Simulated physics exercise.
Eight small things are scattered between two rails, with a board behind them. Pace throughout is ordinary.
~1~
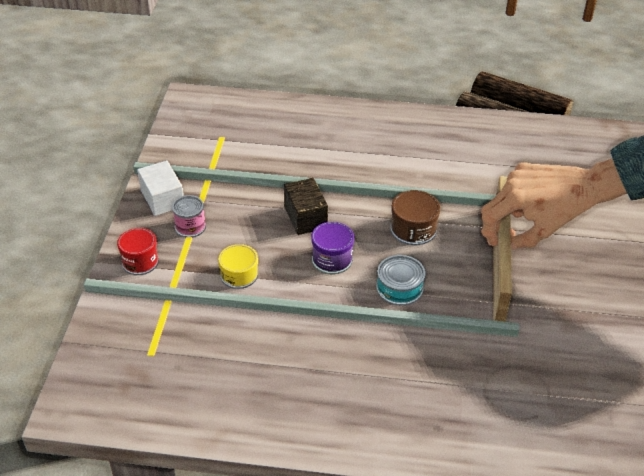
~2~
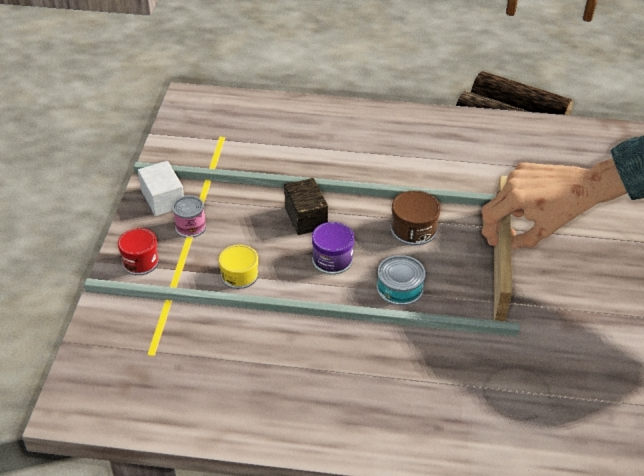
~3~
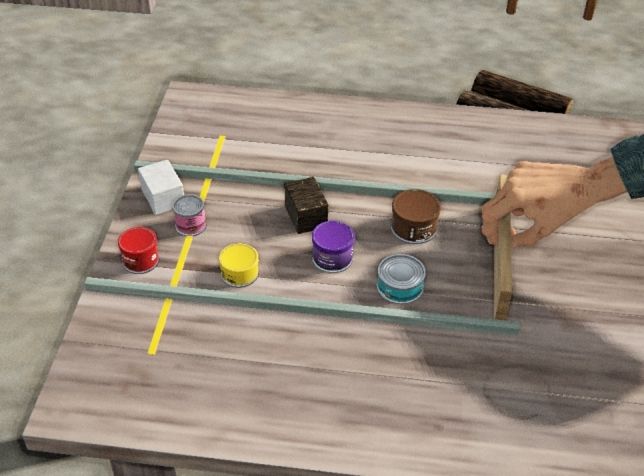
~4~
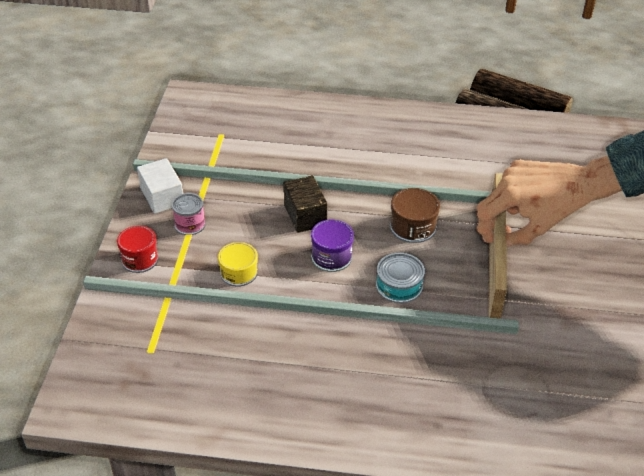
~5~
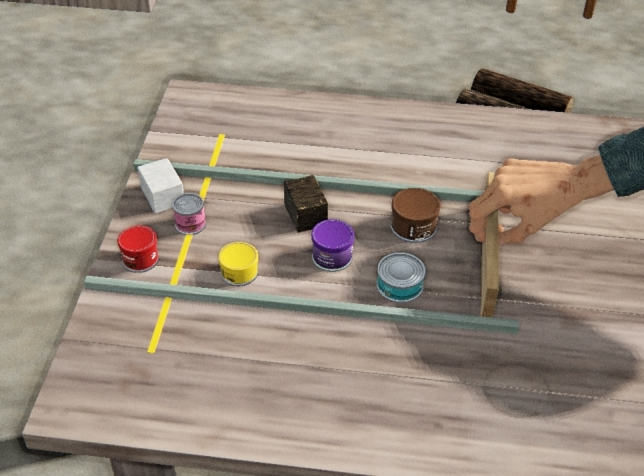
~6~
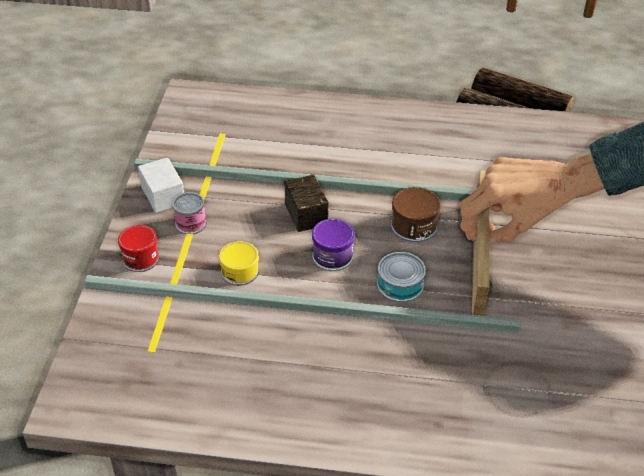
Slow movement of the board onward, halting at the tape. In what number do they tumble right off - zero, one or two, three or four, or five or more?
One or two tumble off.
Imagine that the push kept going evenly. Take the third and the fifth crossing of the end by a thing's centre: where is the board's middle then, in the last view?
About (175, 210), then about (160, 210).
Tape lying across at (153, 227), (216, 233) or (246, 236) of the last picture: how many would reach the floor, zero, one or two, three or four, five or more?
More than four; zero; none.
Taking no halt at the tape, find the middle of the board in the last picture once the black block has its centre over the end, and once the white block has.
The black block gives roughly (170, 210), the white block roughly (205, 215).
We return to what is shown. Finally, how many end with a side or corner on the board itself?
That makes 3.
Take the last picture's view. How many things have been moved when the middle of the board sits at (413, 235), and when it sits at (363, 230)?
First 2, after that 4.
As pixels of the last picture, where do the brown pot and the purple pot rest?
The one named first is at (176, 192), the next at (168, 224).
Soon after, none off yet; white block at rest near (162, 185); red tin at rest near (139, 248); pink tin at rest near (190, 213).
By the end, the number that fall off is one or two; fallen, red tin and white block.
